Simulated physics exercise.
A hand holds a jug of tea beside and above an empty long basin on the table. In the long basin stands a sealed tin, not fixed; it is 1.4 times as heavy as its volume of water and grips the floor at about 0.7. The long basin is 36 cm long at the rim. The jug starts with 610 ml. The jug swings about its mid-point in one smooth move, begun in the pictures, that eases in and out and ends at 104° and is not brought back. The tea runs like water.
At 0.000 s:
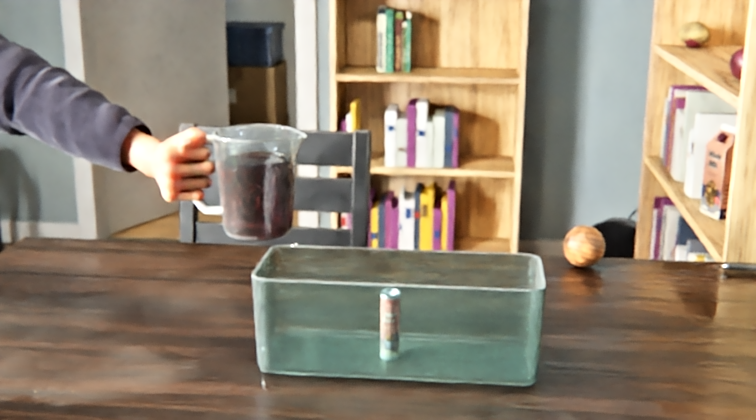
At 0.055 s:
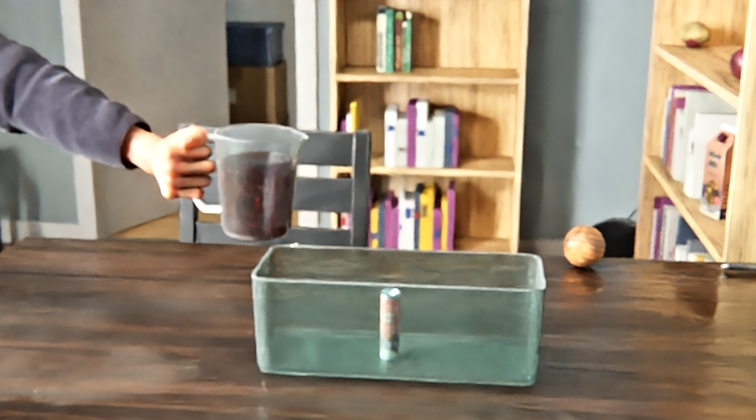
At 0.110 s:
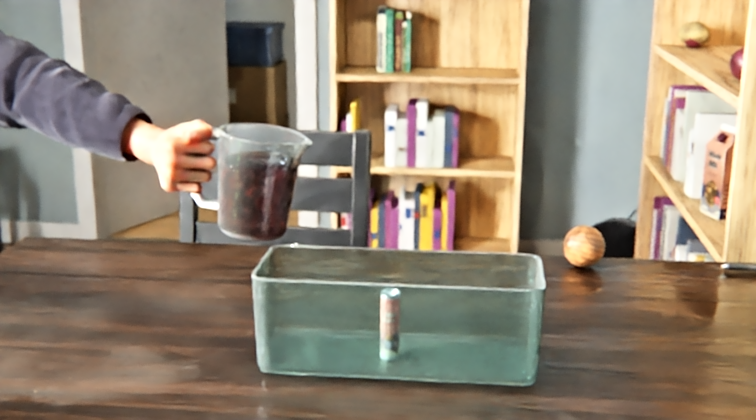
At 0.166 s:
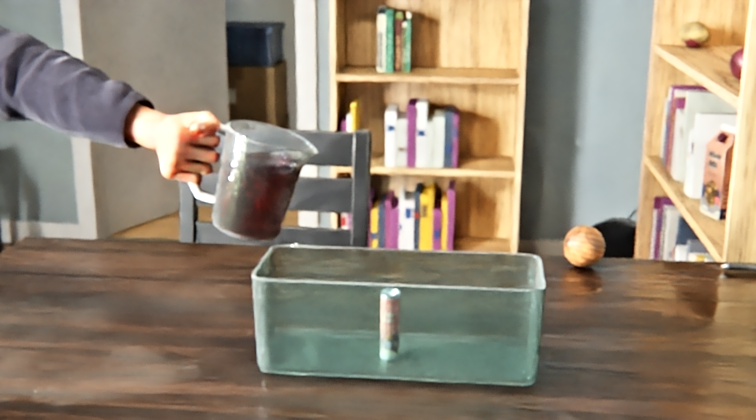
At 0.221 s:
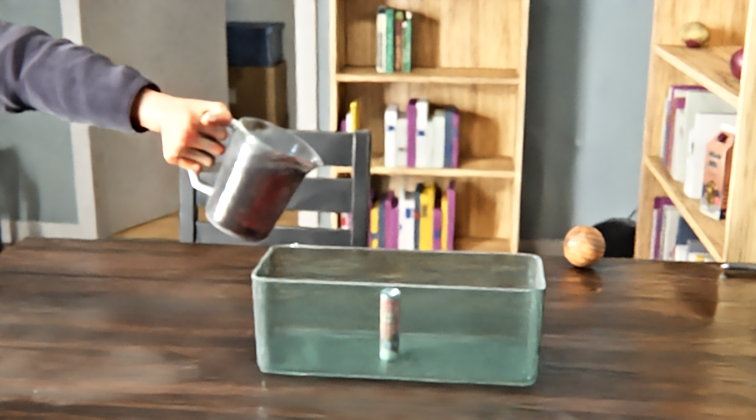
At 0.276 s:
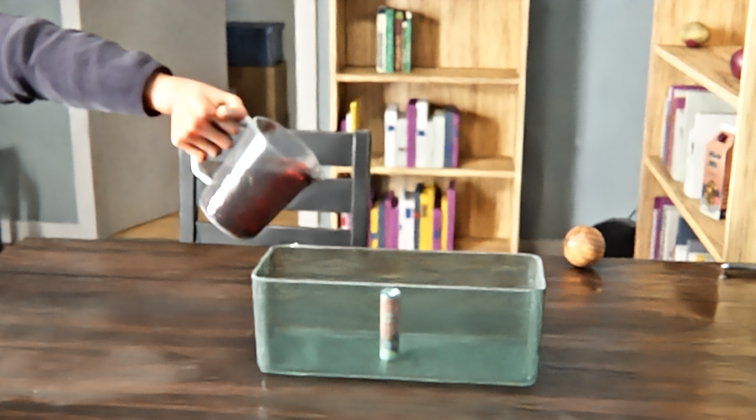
A hand held a clear jug of dark tea above a long glass basin with a tin standing in it, then smoothly tilted the jug to the right until it leaned well over.
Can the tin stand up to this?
The tin stays up.
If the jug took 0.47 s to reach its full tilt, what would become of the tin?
Then it remains upright.
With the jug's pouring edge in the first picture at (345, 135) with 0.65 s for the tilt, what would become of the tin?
Then it goes over.
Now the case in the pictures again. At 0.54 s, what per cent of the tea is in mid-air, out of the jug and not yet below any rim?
Near 20 in a hundred.
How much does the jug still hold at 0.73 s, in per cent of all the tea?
Some 16 per cent.
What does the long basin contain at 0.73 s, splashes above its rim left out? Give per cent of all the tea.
About 72 per cent.
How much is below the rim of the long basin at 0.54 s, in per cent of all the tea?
Near 18 in a hundred.
By 0.54 s the tilt is 97° and 62 per cent is still to pour; the tin stands where it began.
By 0.73 s the tilt is 104° and 17 per cent is still to pour; the tin stands where it began.
By 0.93 s the tilt is 104° and 2 per cent is still to pour; the tin stands where it began.
By 1.15 s the tilt is 104° and 0 per cent is still to pour; the tin stands where it began.
At rest the tin stands where it began.
